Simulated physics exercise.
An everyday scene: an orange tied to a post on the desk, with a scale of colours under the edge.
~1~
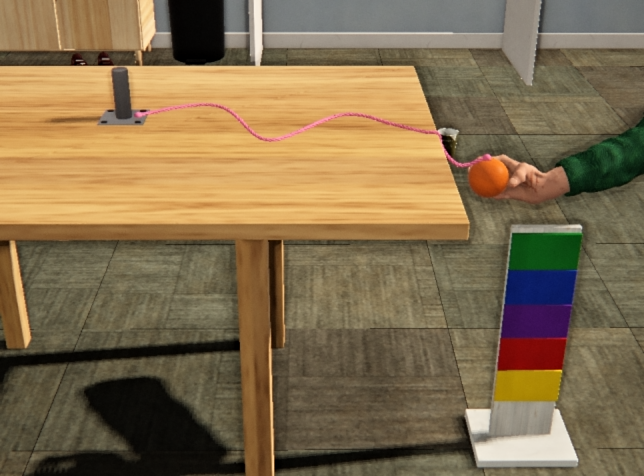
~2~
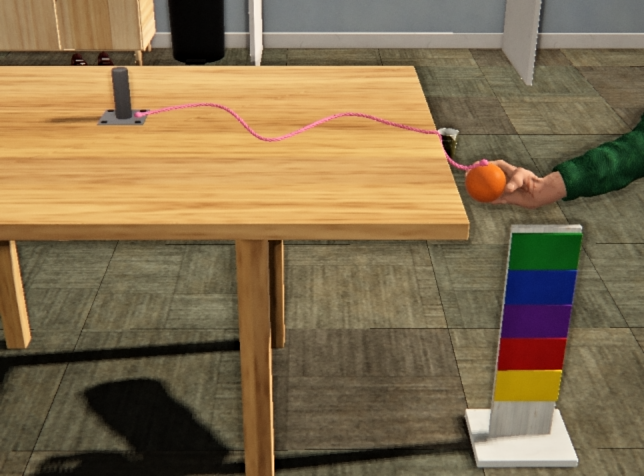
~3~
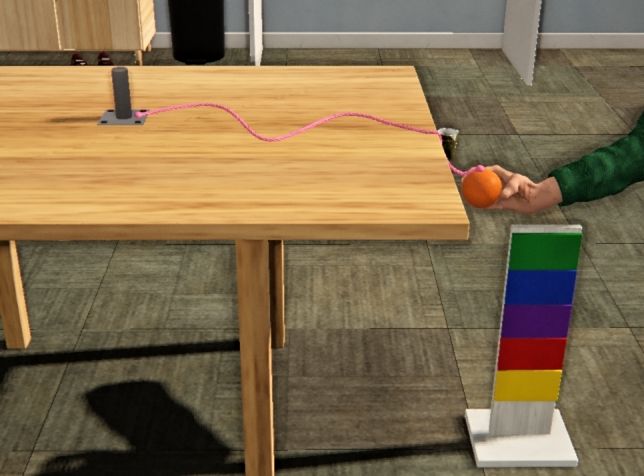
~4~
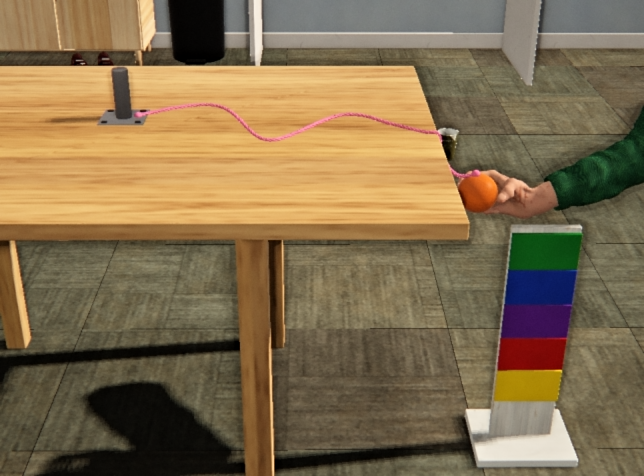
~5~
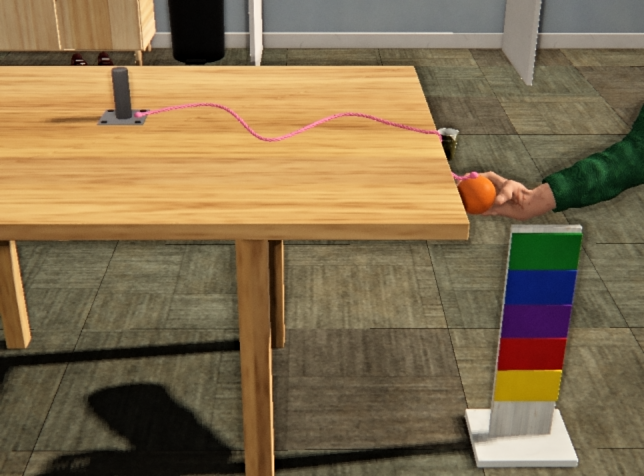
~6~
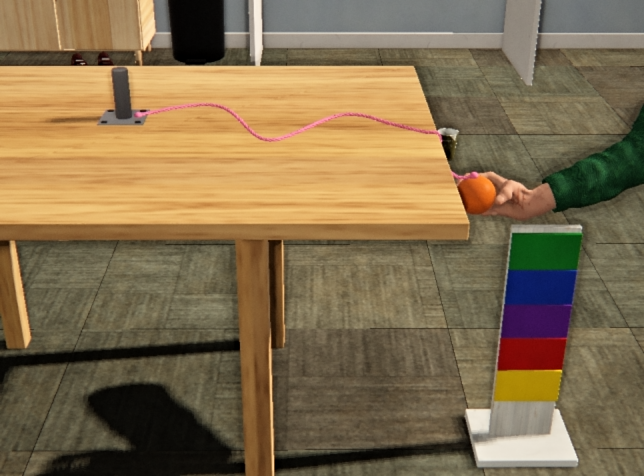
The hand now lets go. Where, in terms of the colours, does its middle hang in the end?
The purple one.
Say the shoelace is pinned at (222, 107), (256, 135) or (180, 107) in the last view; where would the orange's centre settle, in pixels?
Taking them in turn, I'd expect around (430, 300), (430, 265) and finally (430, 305).
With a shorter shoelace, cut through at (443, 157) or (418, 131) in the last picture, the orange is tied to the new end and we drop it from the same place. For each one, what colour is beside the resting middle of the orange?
Taking them in turn, you'd get blue, then green.
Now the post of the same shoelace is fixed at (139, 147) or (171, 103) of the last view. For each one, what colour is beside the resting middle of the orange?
For the first try, red; for the second, red.
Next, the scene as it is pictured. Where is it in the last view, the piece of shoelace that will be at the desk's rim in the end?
It's the point at about (337, 116).
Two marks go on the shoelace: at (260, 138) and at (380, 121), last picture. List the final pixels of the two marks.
(329, 122), then (433, 179).
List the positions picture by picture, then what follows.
Orange (489, 178); green (546, 253); blue (541, 288); purple (536, 323); red (532, 355); yellow (528, 387), in the first frame.
Orange (485, 183); shoelace through (174, 108) (237, 117) (282, 138) (337, 116) (412, 129), in the second frame.
Orange (481, 189), in the third frame.
Orange (477, 194); shoelace through (174, 108) (237, 117) (282, 138) (337, 116) (412, 129), in the fourth frame.
Orange (476, 195), in the fifth frame.
Orange (476, 195); shoelace through (174, 108) (237, 117) (282, 138) (337, 116) (412, 129), in the sixth frame.
Early on, orange near (455, 313); level with purple.
Midway, orange near (405, 303); level with purple.
Finally, orange near (424, 309); level with purple. Its middle rests at the purple band.
